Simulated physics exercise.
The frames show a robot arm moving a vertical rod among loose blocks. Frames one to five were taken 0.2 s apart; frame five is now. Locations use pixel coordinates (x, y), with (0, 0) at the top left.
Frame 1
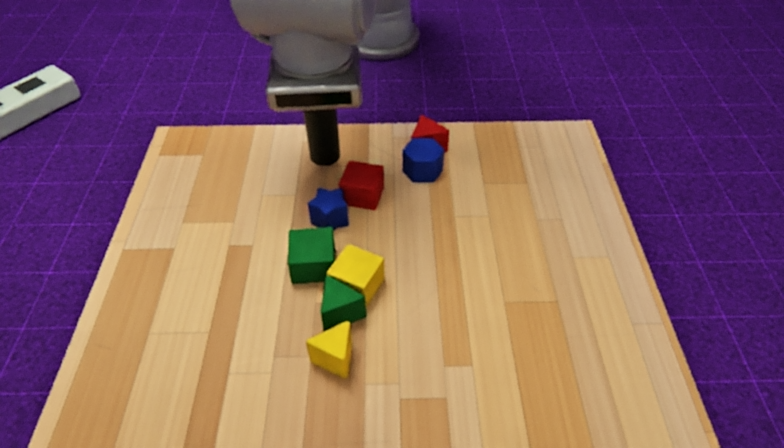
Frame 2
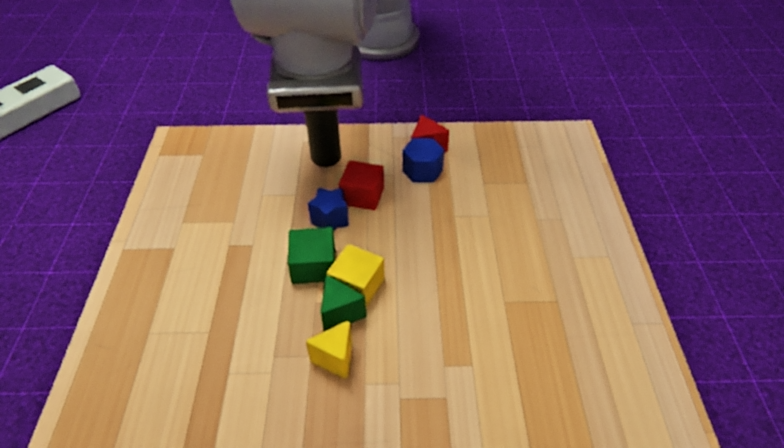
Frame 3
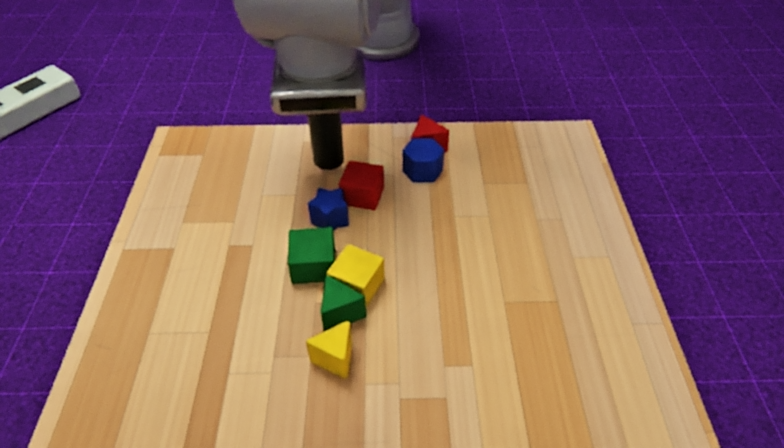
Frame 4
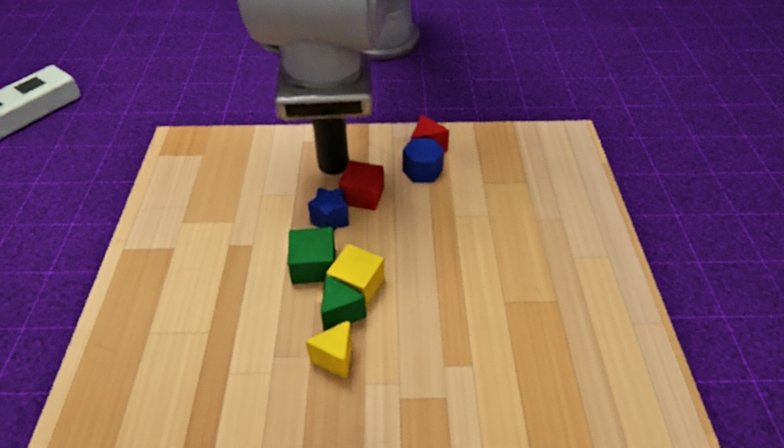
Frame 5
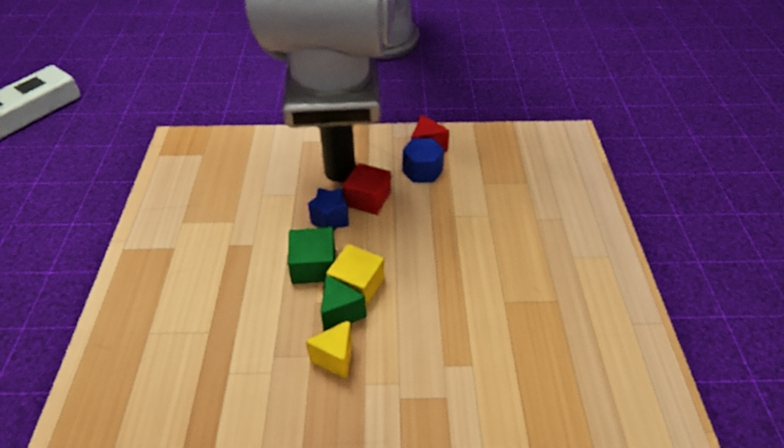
On a wooden board over a purple floor, a robot arm holds a dark vertical rod behind scattered red, blue, green and yellow blocks. The rod moves slightly right and toward the viewer, then nudges the red cube a little to the right while the other blocks stay still.
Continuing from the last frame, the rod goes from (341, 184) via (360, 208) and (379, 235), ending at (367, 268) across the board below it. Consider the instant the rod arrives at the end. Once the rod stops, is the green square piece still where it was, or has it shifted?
That one stays where it is.
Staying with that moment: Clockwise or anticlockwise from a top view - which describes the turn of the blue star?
From above, it turns clockwise.
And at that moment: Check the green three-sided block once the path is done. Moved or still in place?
When the path is over, the green three-sided block has left its spot.
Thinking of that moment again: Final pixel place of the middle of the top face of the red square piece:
The middle of its top is at (414, 207).
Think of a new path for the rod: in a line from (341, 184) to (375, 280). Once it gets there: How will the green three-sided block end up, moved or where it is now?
In the end it has been moved.
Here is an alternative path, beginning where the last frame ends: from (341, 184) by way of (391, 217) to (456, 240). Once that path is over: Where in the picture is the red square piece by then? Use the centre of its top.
My prediction: (465, 248).
On the path given first. One third of the way, rod at (360, 196); blue star at (329, 203), turned 25° clockwise; red square piece at (394, 197), turned 15° anticlockwise.
Two thirds of the way, rod at (379, 224); blue star at (329, 204), turned 40° clockwise; red square piece at (414, 207), turned 35° anticlockwise.
At the end, rod at (367, 256); green square piece unmoved; blue star at (329, 204), turned 40° clockwise; green three-sided block at (332, 303); yellow square piece at (348, 275); red square piece at (414, 207), turned 35° anticlockwise.
